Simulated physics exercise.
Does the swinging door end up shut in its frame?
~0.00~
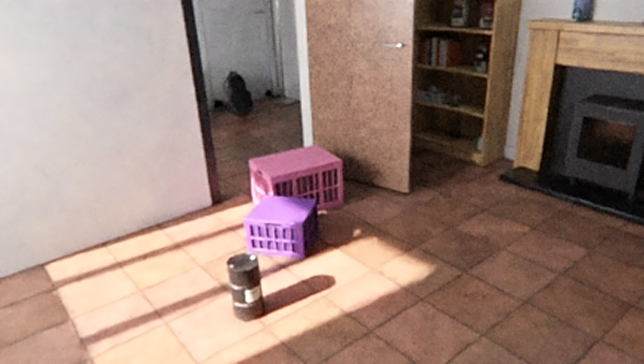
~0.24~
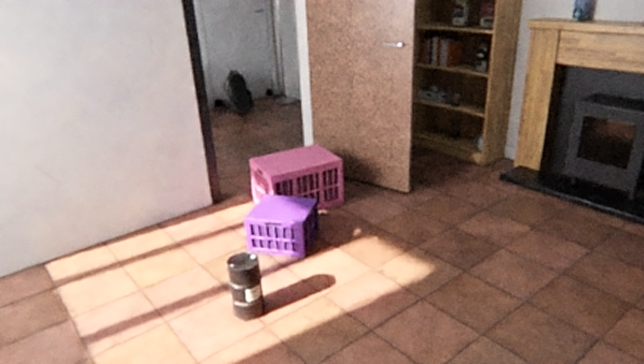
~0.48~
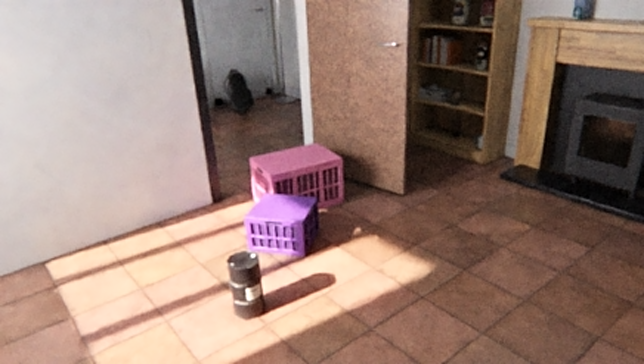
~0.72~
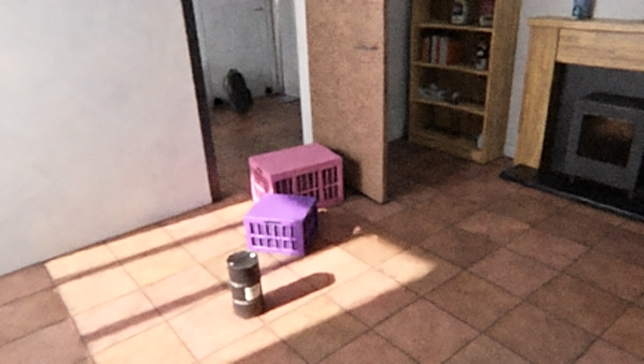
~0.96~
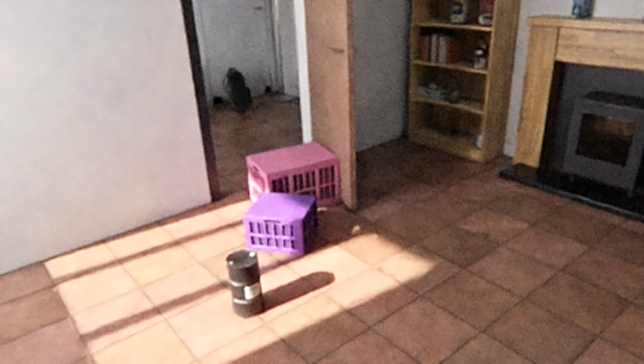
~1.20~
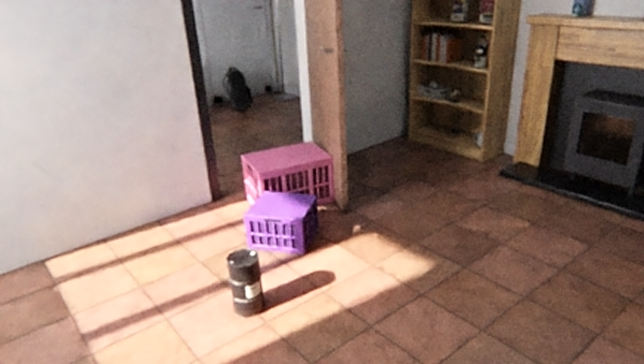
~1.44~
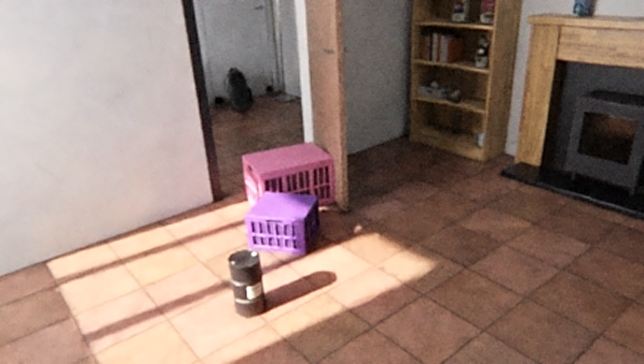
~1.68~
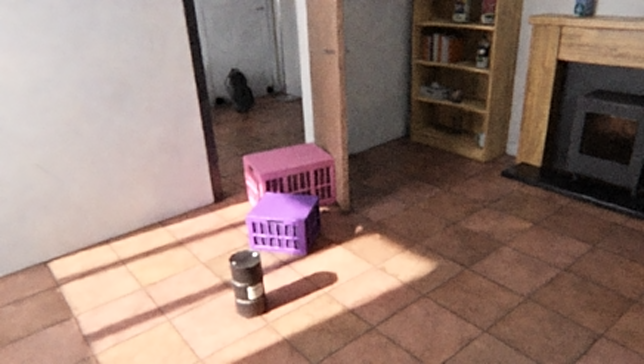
No, it stops short and stands open against the pink crate, which has shifted only slightly to the left.
Tiled room with a fireplace, a brown door swinging left, nudging a pink crate slightly and coming to rest still open.
